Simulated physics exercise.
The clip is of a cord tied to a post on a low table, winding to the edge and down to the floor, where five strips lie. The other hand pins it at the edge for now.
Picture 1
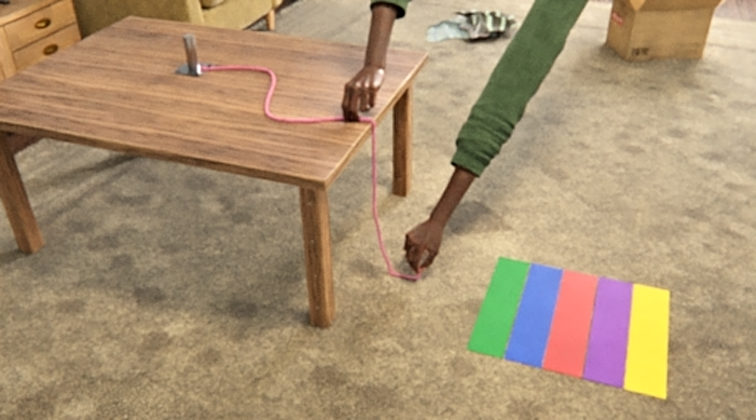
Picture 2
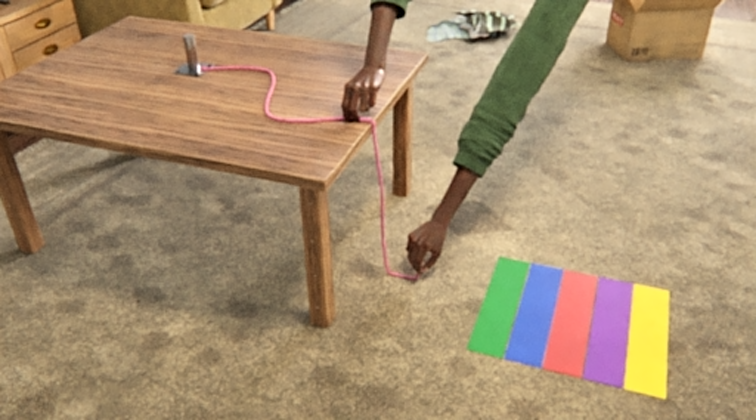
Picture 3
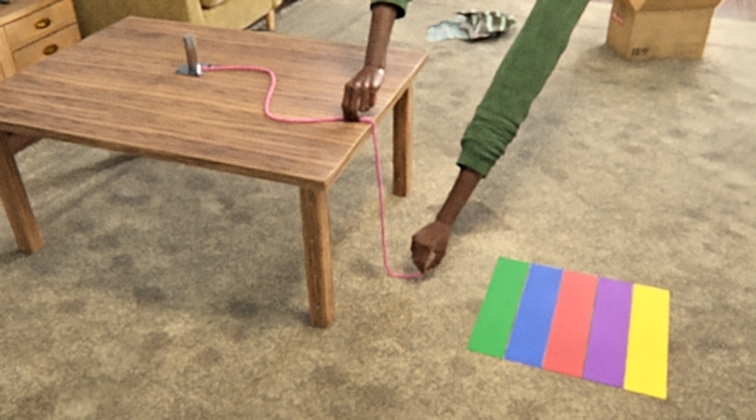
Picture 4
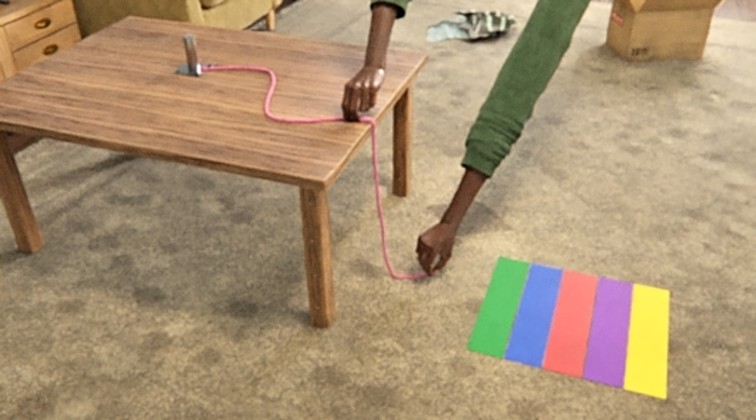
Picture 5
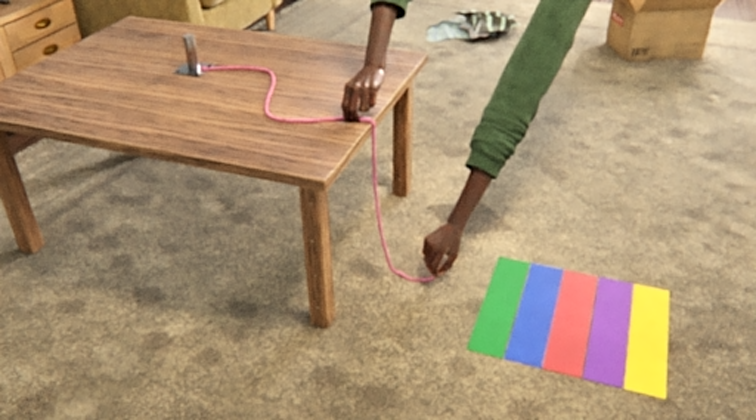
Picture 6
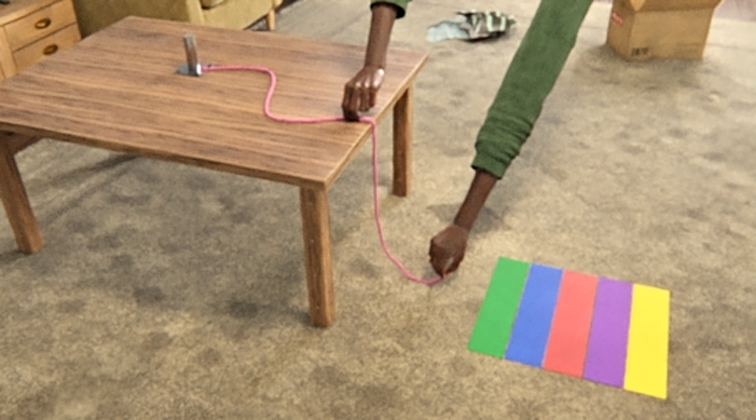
At the start, a pink cord runs from a post on a low wooden table, winding to the edge, where one hand pins it, and down to the floor. The other hand, in a green sleeve, holds its end and then draws it slightly right, toward the five coloured strips.
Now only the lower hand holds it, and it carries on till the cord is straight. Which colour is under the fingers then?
The purple one.
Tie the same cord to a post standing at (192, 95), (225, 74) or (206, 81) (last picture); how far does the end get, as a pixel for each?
In that order: (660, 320), (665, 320) and (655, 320).
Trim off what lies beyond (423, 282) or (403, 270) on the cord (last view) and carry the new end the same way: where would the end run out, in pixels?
The places are (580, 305) and (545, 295).
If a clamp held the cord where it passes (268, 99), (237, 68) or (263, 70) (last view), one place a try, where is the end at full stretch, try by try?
About (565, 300), (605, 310) and (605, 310).
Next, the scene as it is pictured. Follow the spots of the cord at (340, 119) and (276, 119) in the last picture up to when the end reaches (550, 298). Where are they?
At (387, 149), then (353, 109).
Soon after, end near (550, 298); over blue.
Then, end near (592, 307); over red.
At full stretch, end near (617, 312); over purple. It halts on the purple strip.
